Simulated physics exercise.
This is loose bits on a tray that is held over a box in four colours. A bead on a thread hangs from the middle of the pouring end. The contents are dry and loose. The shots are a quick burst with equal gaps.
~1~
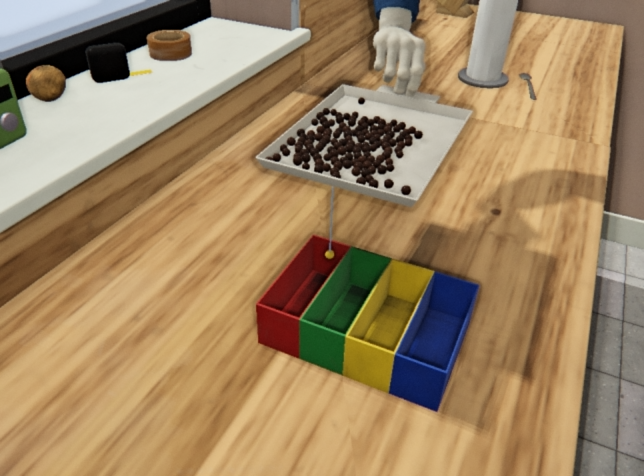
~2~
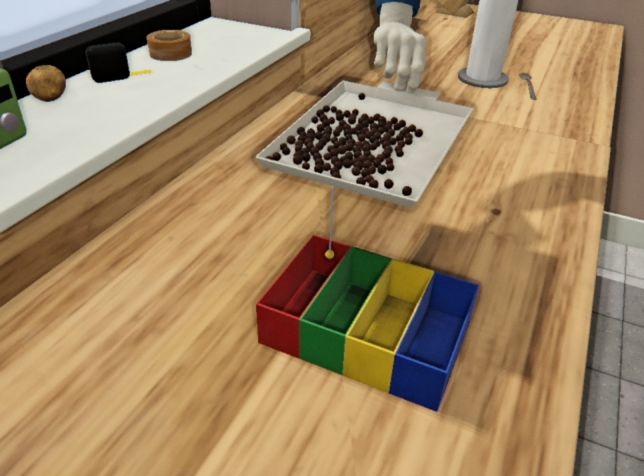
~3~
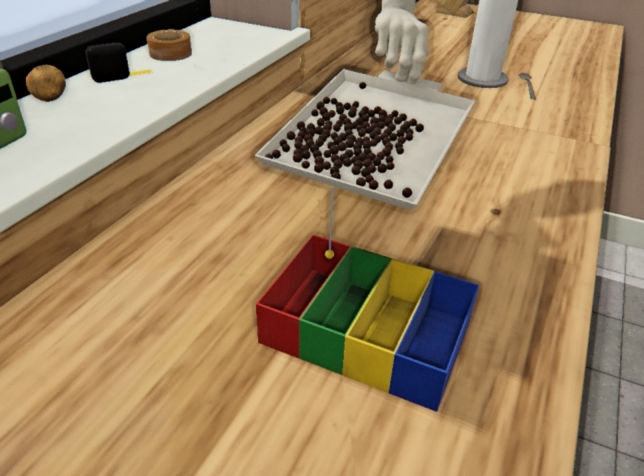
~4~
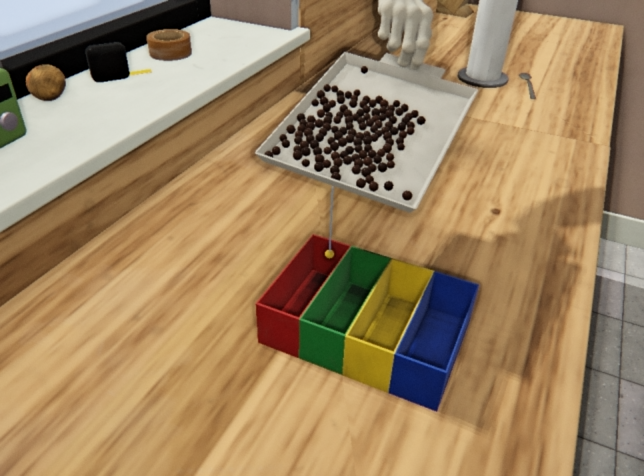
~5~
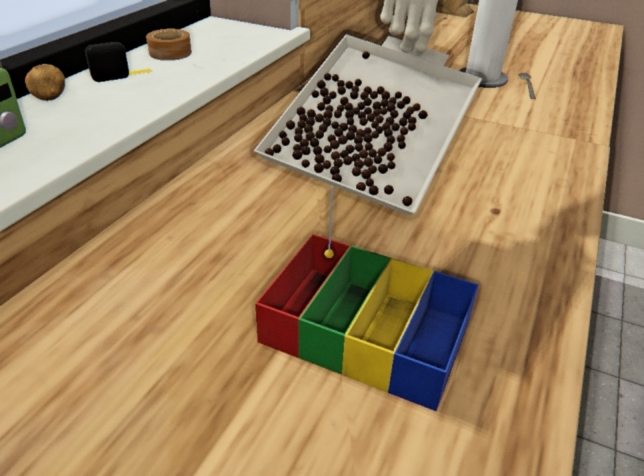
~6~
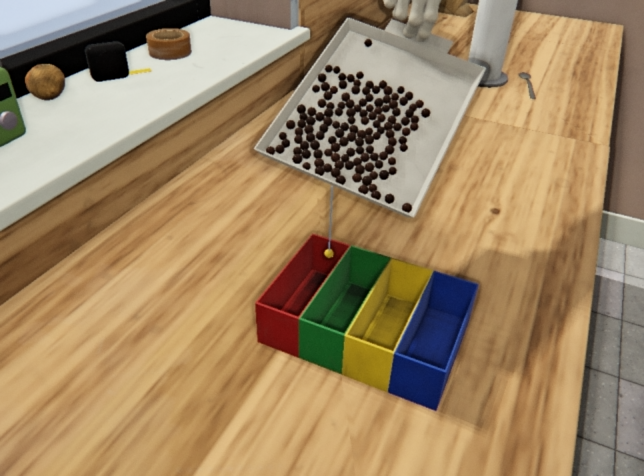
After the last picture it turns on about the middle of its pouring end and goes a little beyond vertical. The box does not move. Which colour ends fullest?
Fullest: The yellow cell.
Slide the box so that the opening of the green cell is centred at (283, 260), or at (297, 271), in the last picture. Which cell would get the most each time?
In turn: The cell in blue; the blue one.
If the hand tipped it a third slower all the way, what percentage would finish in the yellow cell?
Some 60 per cent.
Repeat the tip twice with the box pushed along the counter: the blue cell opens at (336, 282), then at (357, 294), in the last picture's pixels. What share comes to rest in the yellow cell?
Roughly 0 per cent, and 10 per cent.
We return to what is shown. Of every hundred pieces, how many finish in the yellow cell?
It comes to 60 per cent or so.
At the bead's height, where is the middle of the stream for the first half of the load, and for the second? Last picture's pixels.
The first part at (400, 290); the rest at (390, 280).
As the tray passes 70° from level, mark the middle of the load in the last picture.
Close to (387, 260).
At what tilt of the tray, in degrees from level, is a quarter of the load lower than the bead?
At some 65 degrees.
Just after the last frame, tray tipped steeply; roughly a third on the tray; roughly a quarter in the yellow cell; about a tenth in the blue cell; about a tenth in the green cell; just a few in the red cell; roughly a quarter falling or outside the box.
A moment on, tray tipped past a quarter turn; roughly two thirds in the yellow cell; roughly a quarter in the green cell; about a tenth in the blue cell; just a few in the red cell; just a few falling or outside the box.
Further on, tray tipped past a quarter turn; roughly two thirds in the yellow cell; roughly a quarter in the green cell; about a tenth in the blue cell; just a few in the red cell; just a few falling or outside the box.
When it is over, tray tipped past a quarter turn; roughly two thirds in the yellow cell; roughly a quarter in the green cell; about a tenth in the blue cell; just a few in the red cell; just a few outside the box.
